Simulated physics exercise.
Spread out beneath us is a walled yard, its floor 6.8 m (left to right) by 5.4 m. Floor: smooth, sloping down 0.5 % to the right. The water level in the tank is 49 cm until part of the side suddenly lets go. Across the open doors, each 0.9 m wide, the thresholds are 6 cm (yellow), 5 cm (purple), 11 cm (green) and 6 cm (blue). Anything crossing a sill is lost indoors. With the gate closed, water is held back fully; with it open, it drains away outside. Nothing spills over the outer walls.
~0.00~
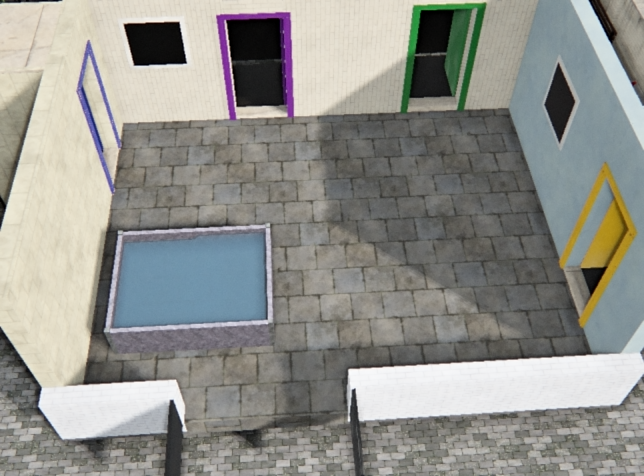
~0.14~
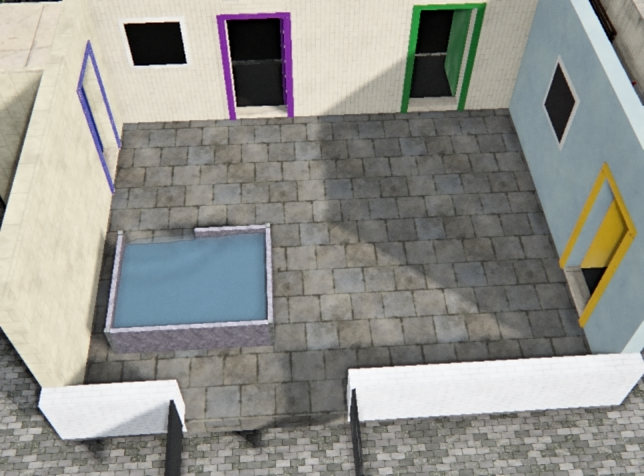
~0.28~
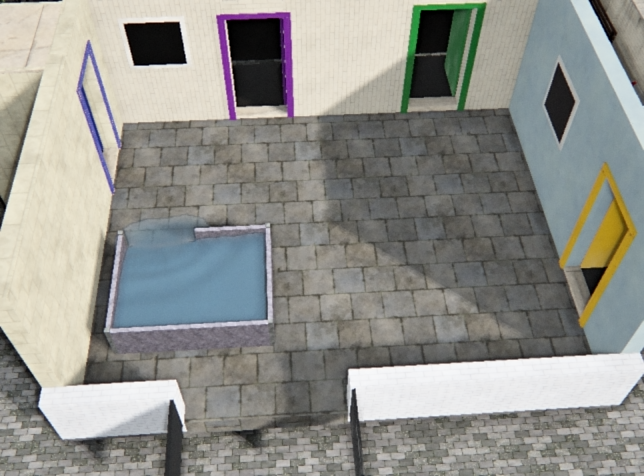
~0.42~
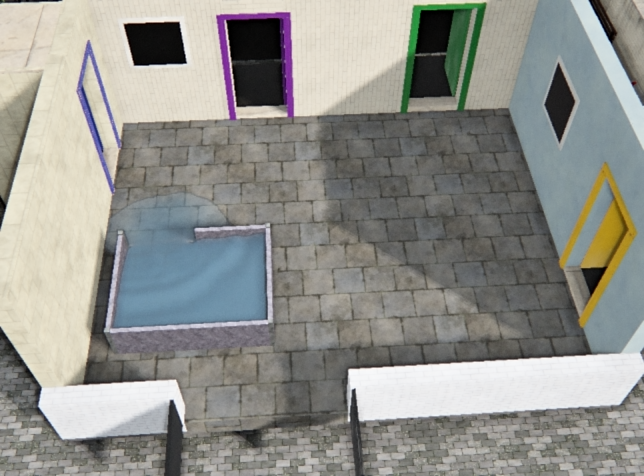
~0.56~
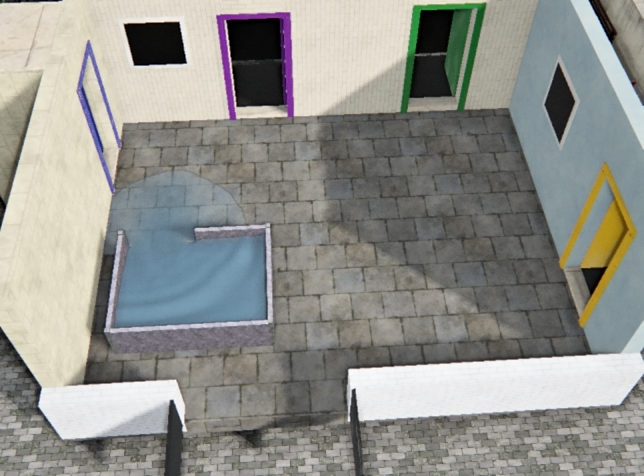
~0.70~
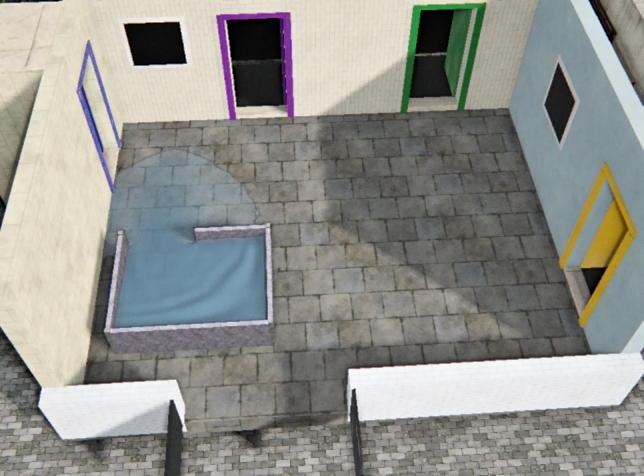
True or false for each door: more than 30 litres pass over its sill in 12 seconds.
Per door: The yellow door: False; the purple door: True; the green door: False; the blue door: True.
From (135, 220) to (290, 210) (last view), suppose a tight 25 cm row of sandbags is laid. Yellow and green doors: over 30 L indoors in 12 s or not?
Then: Yellow below, green below.
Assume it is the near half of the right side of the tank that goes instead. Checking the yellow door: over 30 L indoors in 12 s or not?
Yellow: Exceeds.
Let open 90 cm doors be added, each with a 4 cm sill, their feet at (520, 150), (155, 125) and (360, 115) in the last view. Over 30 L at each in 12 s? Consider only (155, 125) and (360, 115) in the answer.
In that order: Over, below.
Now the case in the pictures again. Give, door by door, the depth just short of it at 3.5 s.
Depth readings (cm): Yellow = 0; purple = 10; green = 1; blue = 12.
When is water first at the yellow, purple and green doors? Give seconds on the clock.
So yellow at 6.0 s, purple at 1.6 s, and green at 3.4 s.
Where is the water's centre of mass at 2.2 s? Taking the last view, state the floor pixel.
It lies at roughly (184, 239) in pixels.
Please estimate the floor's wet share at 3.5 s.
30 %.
After 1.4 s water covers 20 % of the floor and is deepest (28 cm) near (152, 252); yellow door not reached, purple door not reached, green door not reached, blue door 12 cm at the sill, 1 L in.
After 2.2 s water covers 20 % of the floor and is deepest (33 cm) near (133, 129); yellow door not reached, purple door 12 cm at the sill, 6 L in, green door not reached, blue door 11 cm at the sill, 13 L in.
After 3.5 s water covers 30 % of the floor and is deepest (20 cm) near (119, 152); yellow door not reached, purple door 10 cm at the sill, 31 L in, green door 1 cm at the sill, 0 L in, blue door 12 cm at the sill, 36 L in.
After 7.0 s water covers 65 % of the floor and is deepest (12 cm) near (495, 129); yellow door 5 cm at the sill, 0 L in, purple door 6 cm at the sill, 54 L in, green door 3 cm at the sill, 0 L in, blue door 9 cm at the sill, 93 L in.
After 12.0 s water covers 85 % of the floor and is deepest (9 cm) near (575, 382); yellow door 6 cm at the sill, 0 L in, purple door 4 cm at the sill, 57 L in, green door 6 cm at the sill, 0 L in, blue door 4 cm at the sill, 101 L in.
